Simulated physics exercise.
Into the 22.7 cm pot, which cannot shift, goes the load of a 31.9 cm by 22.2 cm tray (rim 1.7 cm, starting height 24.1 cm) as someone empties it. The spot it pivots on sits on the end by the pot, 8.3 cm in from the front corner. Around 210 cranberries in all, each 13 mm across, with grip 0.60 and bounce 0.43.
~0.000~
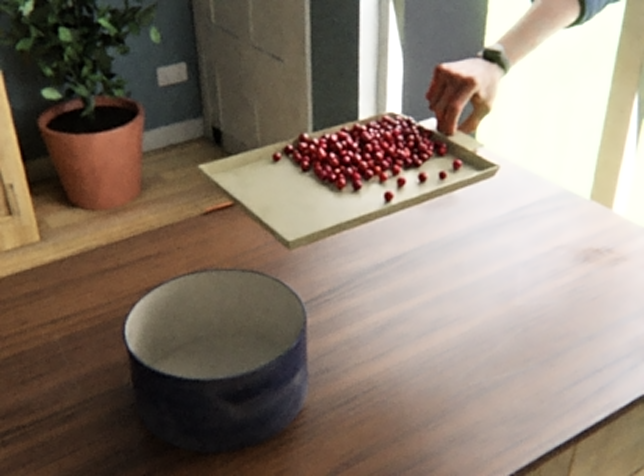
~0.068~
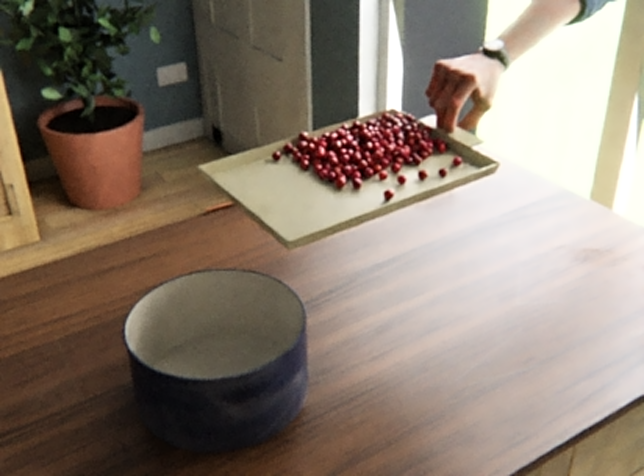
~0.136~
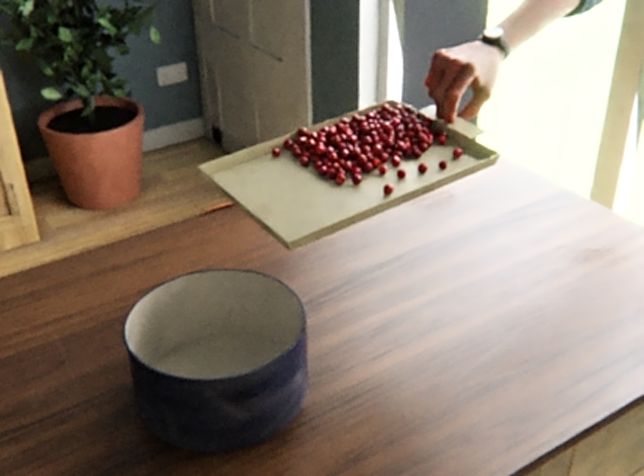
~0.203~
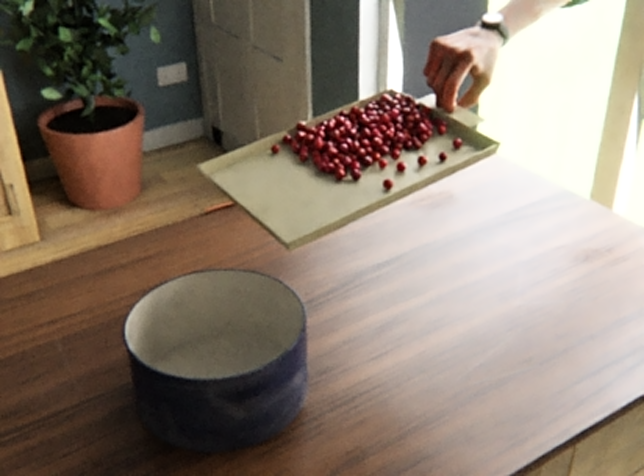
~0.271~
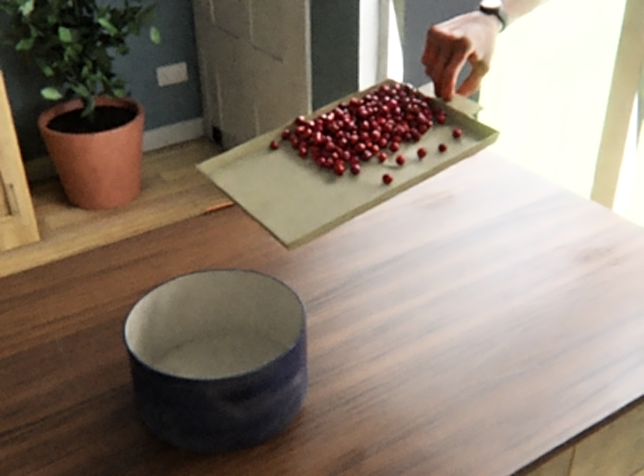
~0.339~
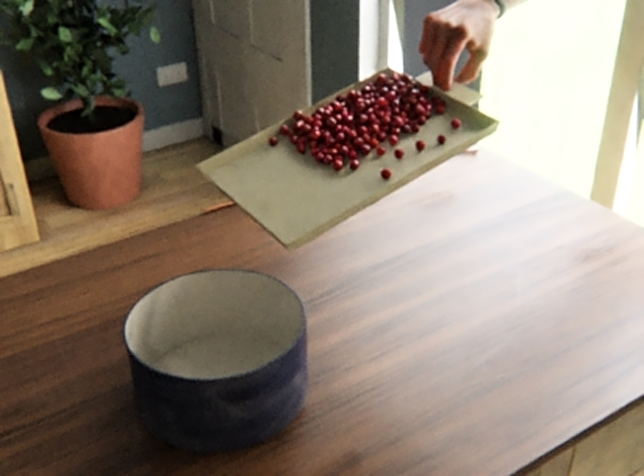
A hand gripped the far right corner of a pale tray of red cranberries and slowly lifted that end, tilting the tray toward a dark blue pot on a wooden table while the berries stayed bunched together.
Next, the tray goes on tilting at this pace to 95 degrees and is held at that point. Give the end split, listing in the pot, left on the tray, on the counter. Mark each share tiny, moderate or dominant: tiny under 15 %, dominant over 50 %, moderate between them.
Pot: Dominant, tray: Tiny, counter: Tiny.
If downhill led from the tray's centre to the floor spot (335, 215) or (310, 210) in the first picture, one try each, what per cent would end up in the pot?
That would be close to 50 per cent, then close to 75 per cent.
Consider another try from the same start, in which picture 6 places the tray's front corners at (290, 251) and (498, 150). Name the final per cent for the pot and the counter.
That works out as pot 25 and counter 75.
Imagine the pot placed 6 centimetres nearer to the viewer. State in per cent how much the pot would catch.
70 %.
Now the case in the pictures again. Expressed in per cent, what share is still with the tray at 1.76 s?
Close to 85 in a hundred parts of the load.
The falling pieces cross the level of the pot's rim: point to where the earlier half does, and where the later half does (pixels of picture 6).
Earlier half at about (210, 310), later half at about (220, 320) in pixels.
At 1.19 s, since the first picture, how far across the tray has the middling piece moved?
Some 18 cm.
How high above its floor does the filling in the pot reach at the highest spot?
It gets to about 3.0 cm.
Then, at 1.19 s, tilt 51 degrees; the tray holds 90 %, the pot 5 %.
After 1.76 s, tilt 76 degrees; the tray holds 85 %, the pot 15 %.
After 2.39 s, tilt 95 degrees; the tray holds 0 %, the pot 85 %.
By 3.0 s all is still; pot 90 %, tray 0 %, counter 10 %.
